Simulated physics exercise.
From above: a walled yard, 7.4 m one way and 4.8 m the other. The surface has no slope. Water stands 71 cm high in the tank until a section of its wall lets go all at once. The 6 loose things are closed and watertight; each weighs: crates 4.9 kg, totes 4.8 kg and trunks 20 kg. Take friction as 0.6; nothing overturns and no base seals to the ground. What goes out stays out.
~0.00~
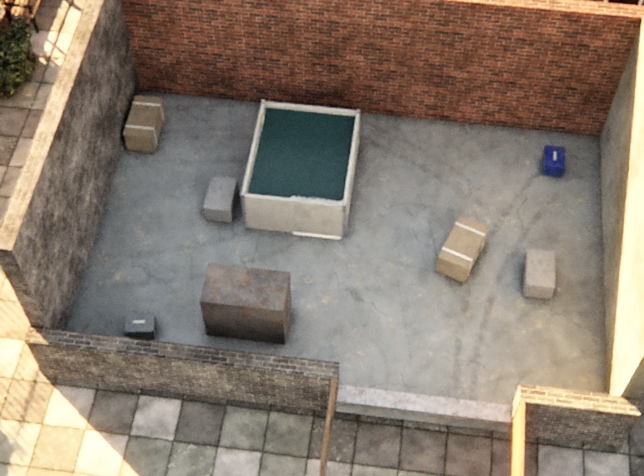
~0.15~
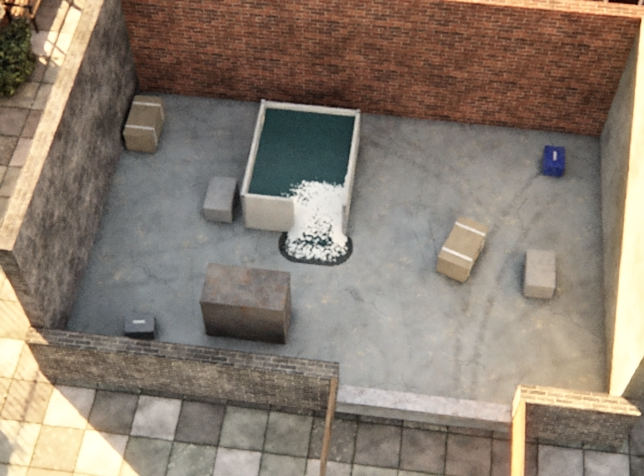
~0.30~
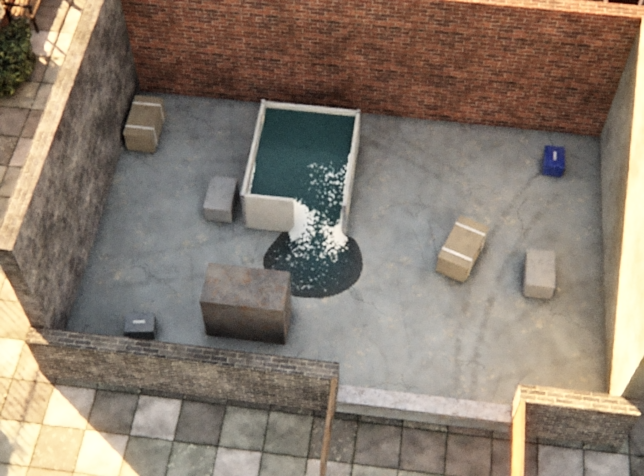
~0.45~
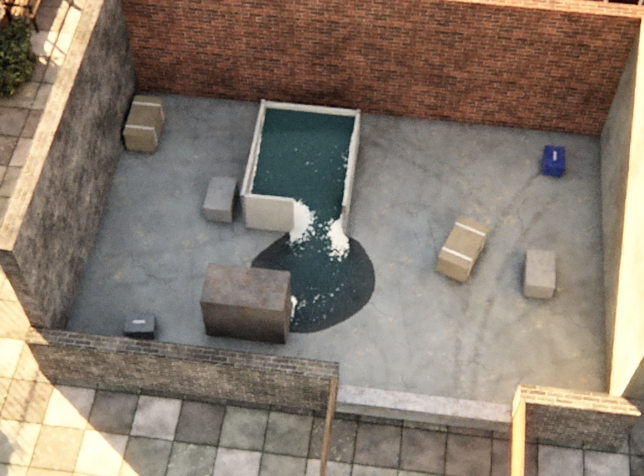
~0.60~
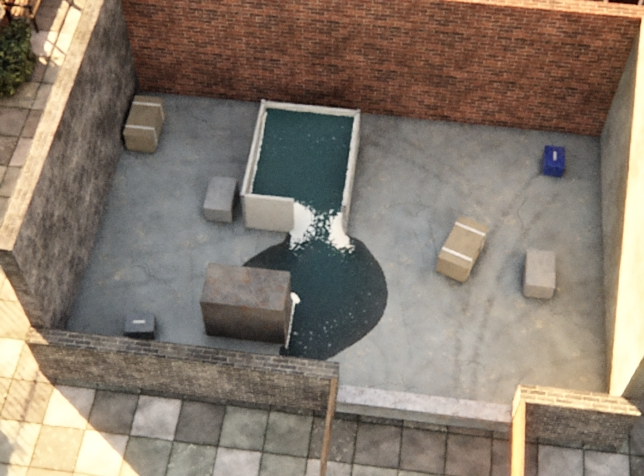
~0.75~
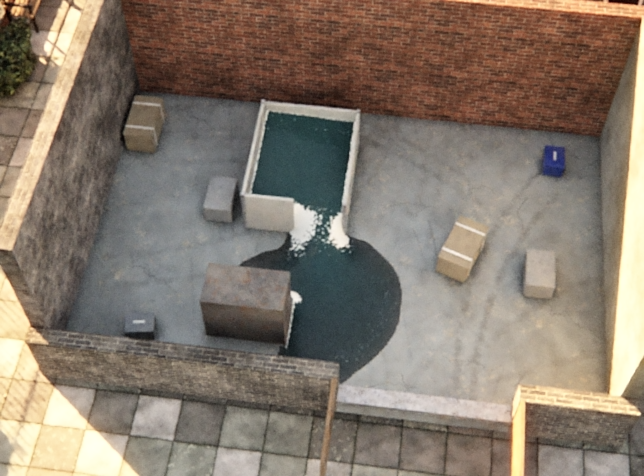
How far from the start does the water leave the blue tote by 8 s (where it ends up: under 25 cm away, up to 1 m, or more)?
The blue tote stays put.
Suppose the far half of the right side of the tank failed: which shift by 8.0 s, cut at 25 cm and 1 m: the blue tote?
Then the blue tote ends far away.
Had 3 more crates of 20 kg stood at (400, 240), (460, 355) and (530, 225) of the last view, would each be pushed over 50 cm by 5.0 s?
In turn: Less, short of it, less.
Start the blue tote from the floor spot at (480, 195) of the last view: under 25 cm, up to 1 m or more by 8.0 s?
It holds its place.
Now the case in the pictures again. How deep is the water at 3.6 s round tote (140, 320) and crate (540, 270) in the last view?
About 10 and 0 cm.
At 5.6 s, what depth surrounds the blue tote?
About 0 cm.
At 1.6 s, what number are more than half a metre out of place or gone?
I count 0.
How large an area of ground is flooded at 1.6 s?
Roughly 13 m2.
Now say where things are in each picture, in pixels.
The first picture shows the blue tote at (555, 156), on the bottom; water covers 2.3 m2; 0 of 6 have shifted.
The second picture shows the blue tote at (555, 156), on the bottom; water covers 2.8 m2; 0 of 6 have shifted.
The third picture shows the blue tote at (555, 156), on the bottom; 3.5 m2 under water; 0 of 6 have shifted.
The fourth picture shows the blue tote at (555, 156), on the bottom; water covers 4.4 m2; 0 of 6 have shifted.
The fifth picture shows the blue tote at (555, 156) rests on the ground; water covers 5.2 m2; 0 of 6 have shifted.
The sixth picture shows the blue tote at (555, 156) rests on the ground; water covers 6.1 m2; 0 of 6 have shifted.
After 1.6 s the blue tote is near (555, 156), 0.0 m from its start, aground; 0 of 6 are out; 0 afloat.
After 3.6 s the blue tote is near (555, 156), 0.0 m from its start, aground; 0 of 6 are out; 1 afloat.
After 5.6 s the blue tote is near (555, 156), 0.0 m from its start, aground; 0 of 6 are out; 1 afloat.
After 8.0 s the blue tote is near (555, 156), 0.0 m from its start, aground; 0 of 6 are out; 2 afloat.
